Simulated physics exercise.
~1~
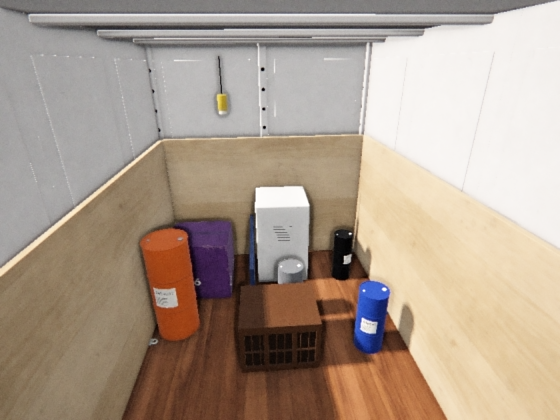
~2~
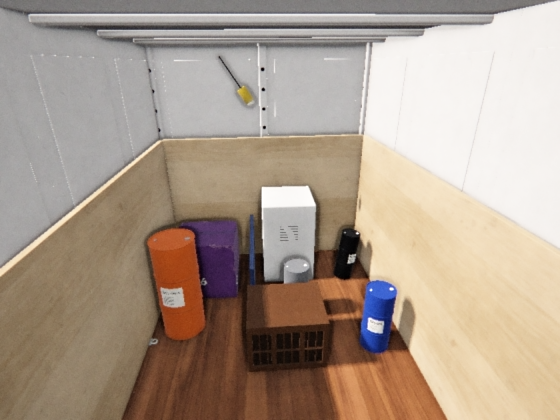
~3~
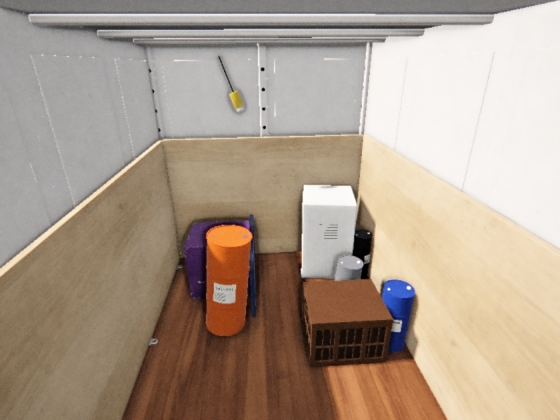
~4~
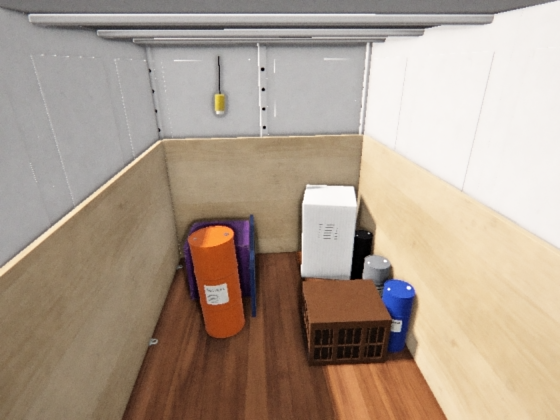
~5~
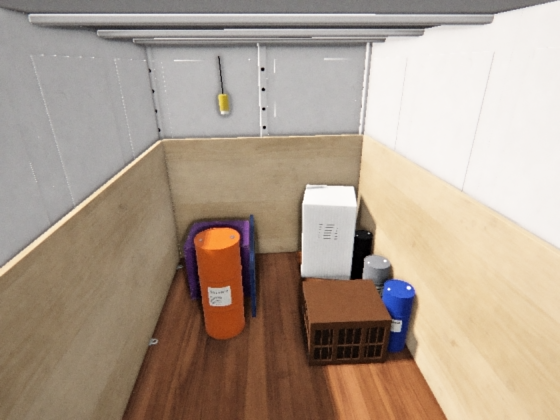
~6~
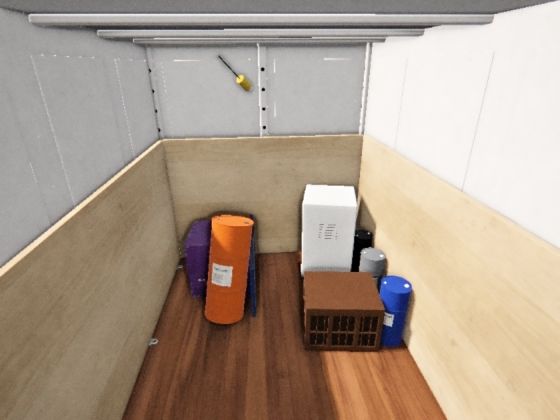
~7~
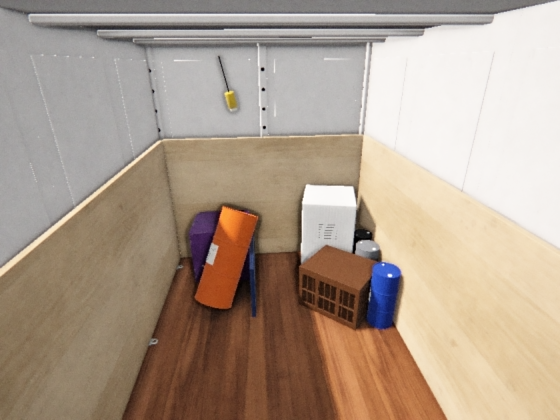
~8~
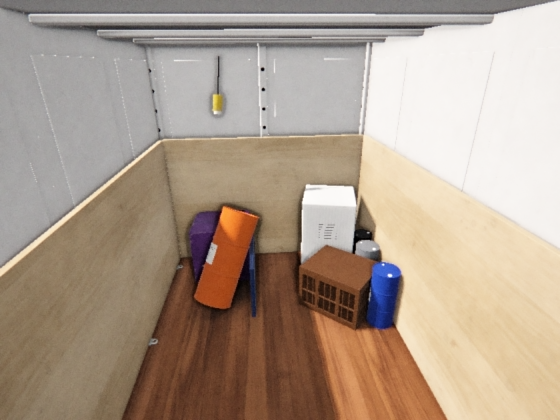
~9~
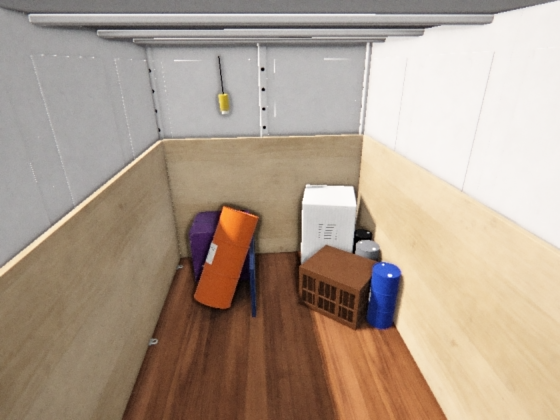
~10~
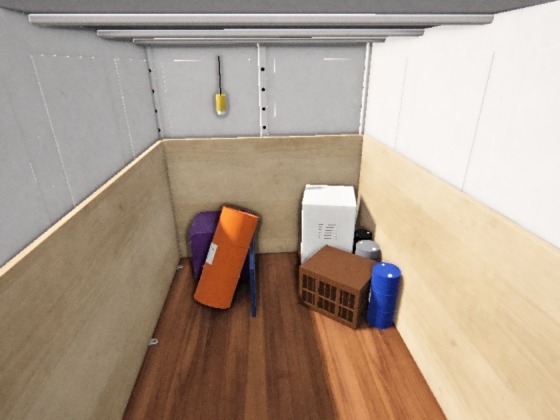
A white cabinet, a brown crate and several drums slid to the right across a wooden-floored cargo bay, then the crate and blue drum shifted towards the far end, and the orange drum ended up leaning against the purple box.
